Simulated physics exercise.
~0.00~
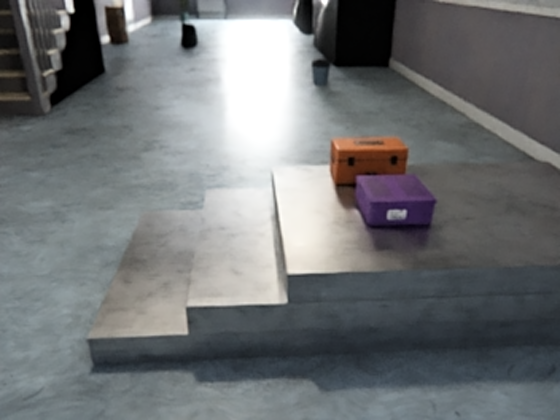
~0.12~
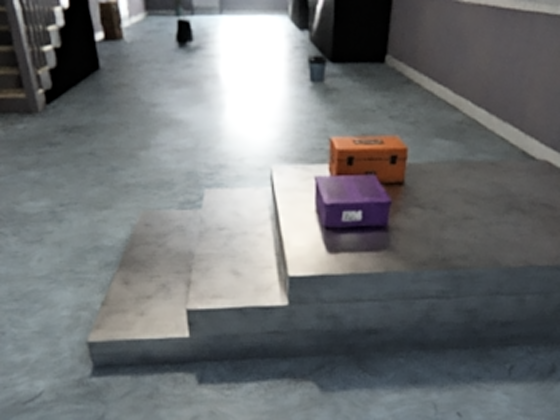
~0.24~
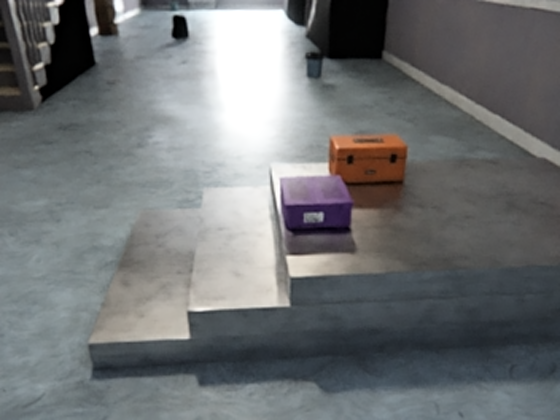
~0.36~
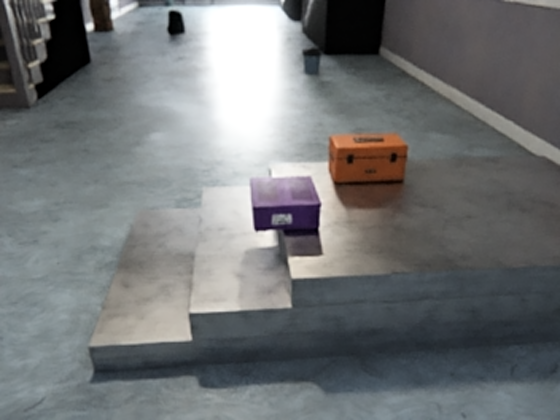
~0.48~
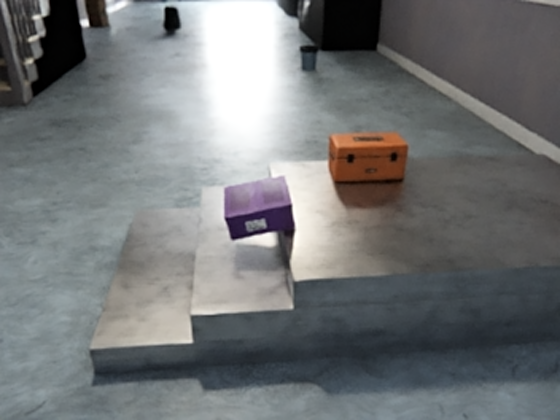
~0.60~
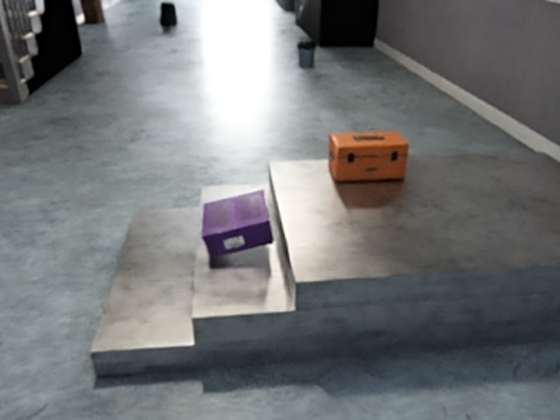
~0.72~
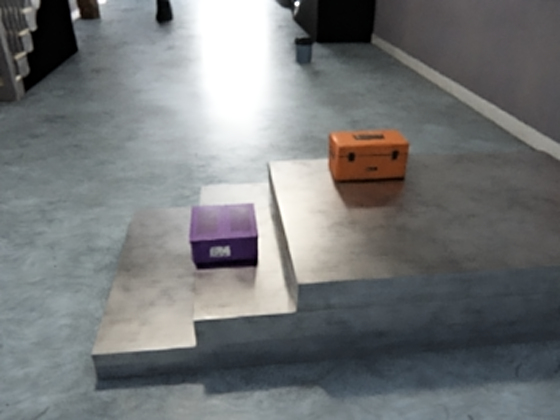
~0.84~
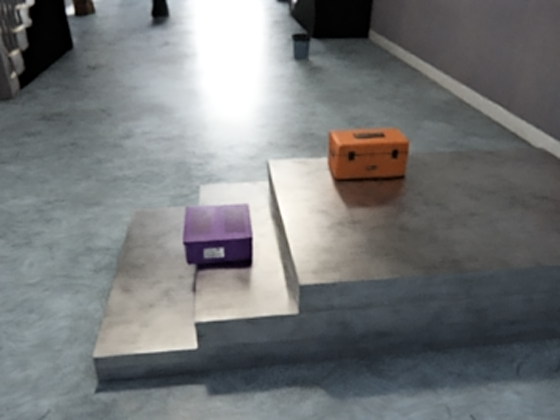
In a large room with a smooth grey floor, a purple box slid left across a raised platform past an orange toolbox, tipped over the edge, and dropped onto the step below, where it settled upright, slightly overhanging the next step down.
